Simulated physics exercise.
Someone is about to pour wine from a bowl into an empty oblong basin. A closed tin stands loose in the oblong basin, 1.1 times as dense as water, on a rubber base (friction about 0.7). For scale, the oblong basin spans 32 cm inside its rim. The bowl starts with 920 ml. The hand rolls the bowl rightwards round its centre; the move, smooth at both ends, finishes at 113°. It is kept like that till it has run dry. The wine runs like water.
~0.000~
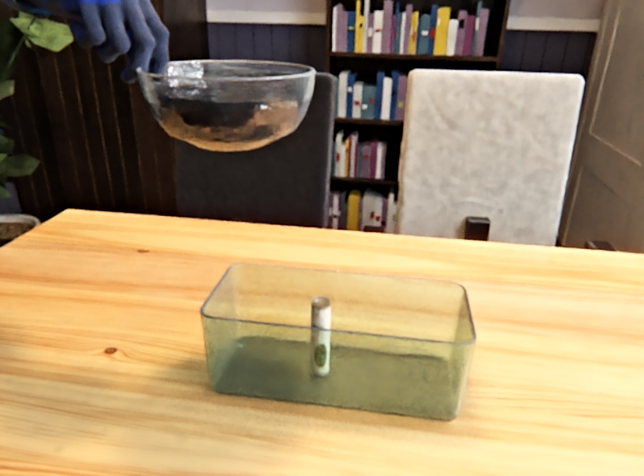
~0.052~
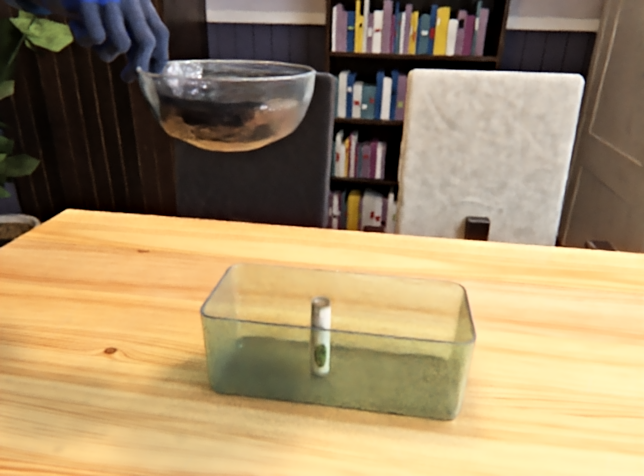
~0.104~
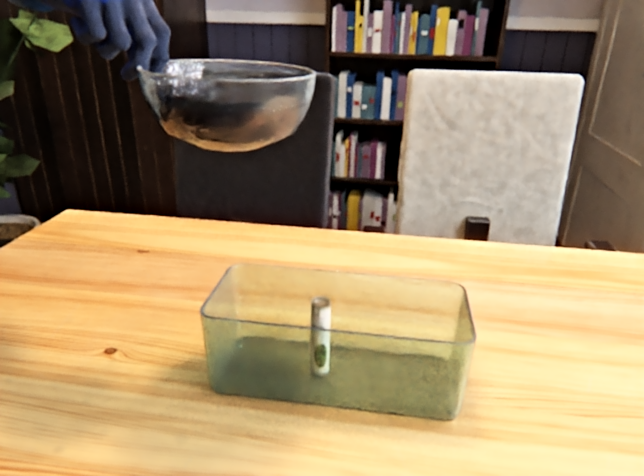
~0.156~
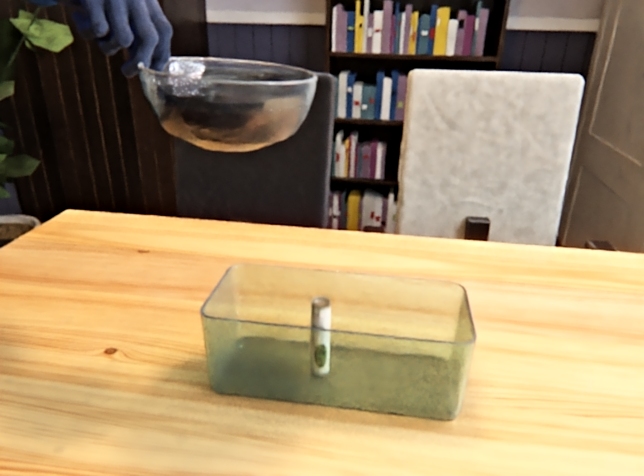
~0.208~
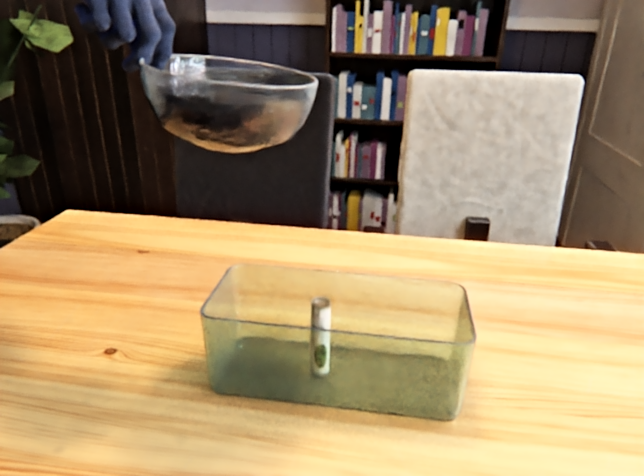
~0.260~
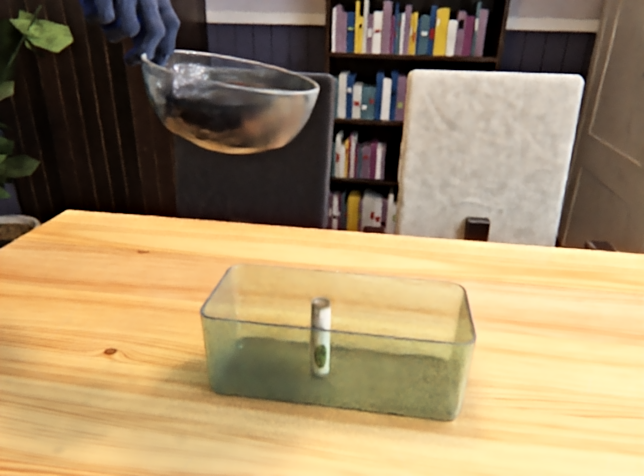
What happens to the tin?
The tin falls.
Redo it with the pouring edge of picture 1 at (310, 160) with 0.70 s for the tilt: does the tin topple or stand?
Then it stays up.
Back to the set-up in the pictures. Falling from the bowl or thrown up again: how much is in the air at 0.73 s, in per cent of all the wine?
Near 44 in a hundred.
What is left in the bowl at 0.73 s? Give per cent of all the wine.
Near 46 in a hundred.
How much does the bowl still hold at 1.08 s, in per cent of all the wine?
Some 1 per cent.
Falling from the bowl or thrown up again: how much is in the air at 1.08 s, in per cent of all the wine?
About 12 per cent.
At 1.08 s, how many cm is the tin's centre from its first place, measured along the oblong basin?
About 1 cm.
By 0.73 s the tilt is 65° and 47 per cent is still to pour; the tin stands where it began.
By 1.08 s the tilt is 103° and 1 per cent is still to pour; the tin leans 7°.
By 1.45 s the tilt is 113° and 0 per cent is still to pour; the tin lies on its side.
By 1.84 s the tilt is 113° and 0 per cent is still to pour; the tin lies on its side.
At rest the tin lies on its side.
